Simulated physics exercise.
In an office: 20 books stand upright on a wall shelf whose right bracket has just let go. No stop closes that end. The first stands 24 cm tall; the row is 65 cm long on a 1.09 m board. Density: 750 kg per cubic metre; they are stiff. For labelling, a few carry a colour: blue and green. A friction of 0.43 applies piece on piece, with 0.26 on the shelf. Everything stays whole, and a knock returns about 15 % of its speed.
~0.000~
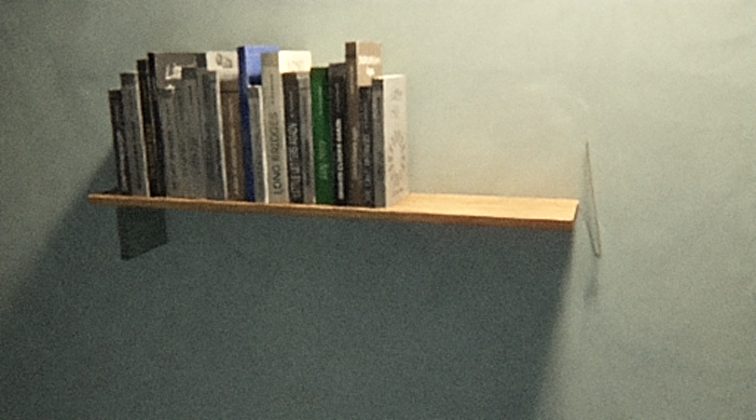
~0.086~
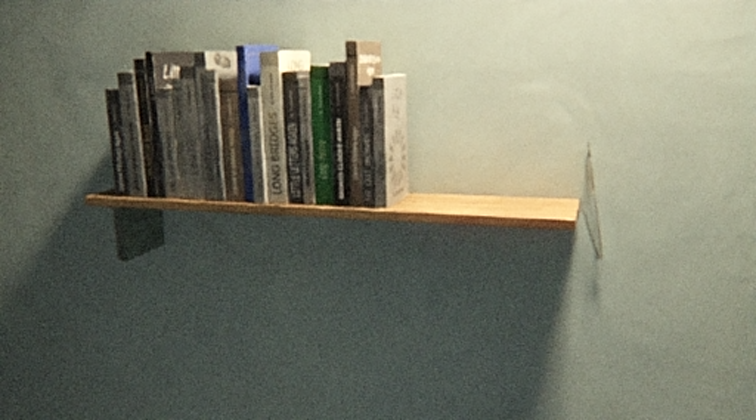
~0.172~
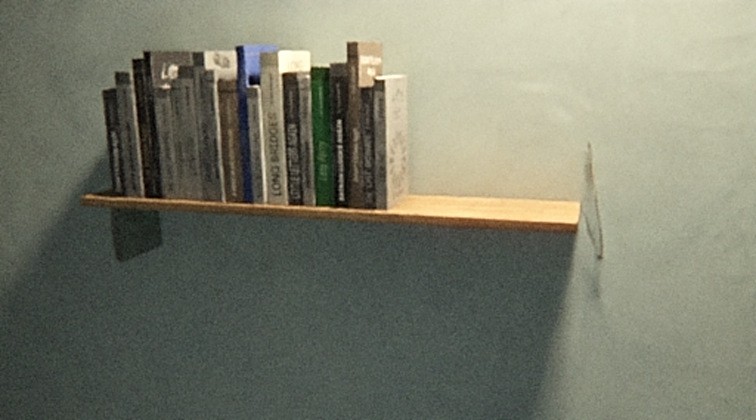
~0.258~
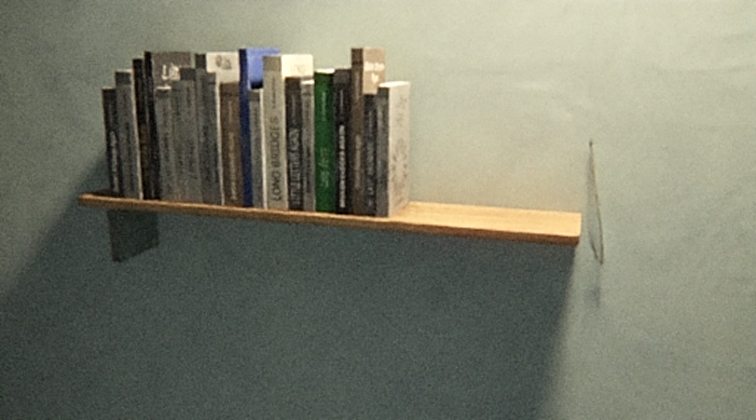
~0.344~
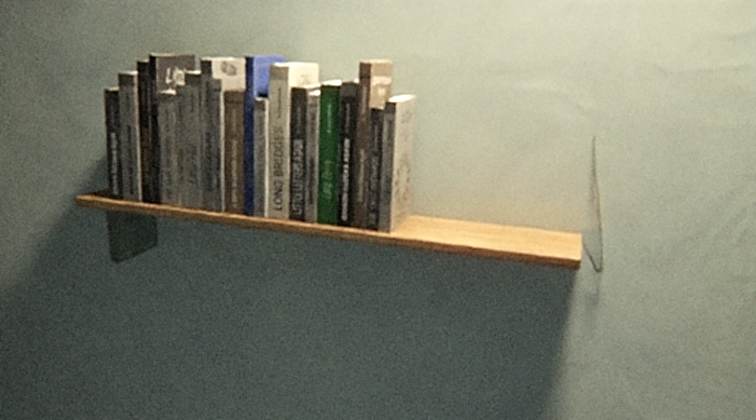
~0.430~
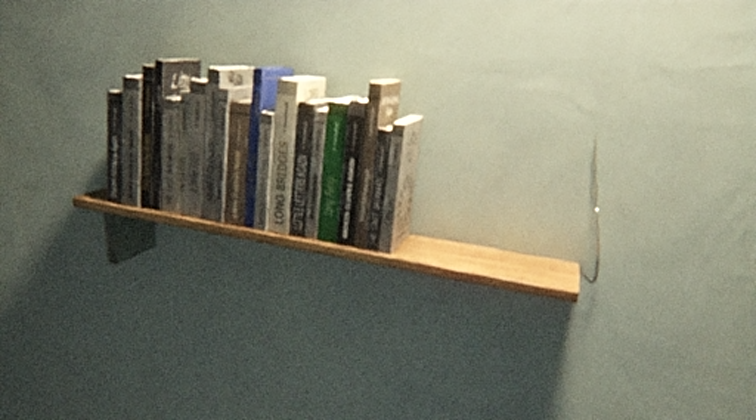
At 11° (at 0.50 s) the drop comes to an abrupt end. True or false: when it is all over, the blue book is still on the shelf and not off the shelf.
True.
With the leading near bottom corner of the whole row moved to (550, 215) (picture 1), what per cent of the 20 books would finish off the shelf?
The share would be 40 %.
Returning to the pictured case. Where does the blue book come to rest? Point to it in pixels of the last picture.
You'll find it around (438, 229) in the final frame.
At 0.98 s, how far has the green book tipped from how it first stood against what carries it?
Roughly 50°.
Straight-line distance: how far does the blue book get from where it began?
About 45 cm.
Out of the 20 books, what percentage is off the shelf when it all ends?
Something near 30 percent.
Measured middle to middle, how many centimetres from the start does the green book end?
Displacement of green = 140 cm.
Around 0.66 s, none of the 20 books off the shelf, 20 disturbed; blue book tipped 13°; green book tipped 13°.
Around 0.98 s, none of the 20 books off the shelf, 20 disturbed; blue book tipped 44°; green book tipped 51°.
Around 1.44 s, 3 of the 20 books off the shelf; blue book tipped 64°; green book tipped 63°.
Around 1.86 s, 6 of the 20 books off the shelf; blue book tipped 63°; green book on its side.
Finally (2.3 s), 6 of the 20 books off the shelf; blue book tipped 61°; green book on its side. Seen by the last camera, middles, blue book near (438, 229).
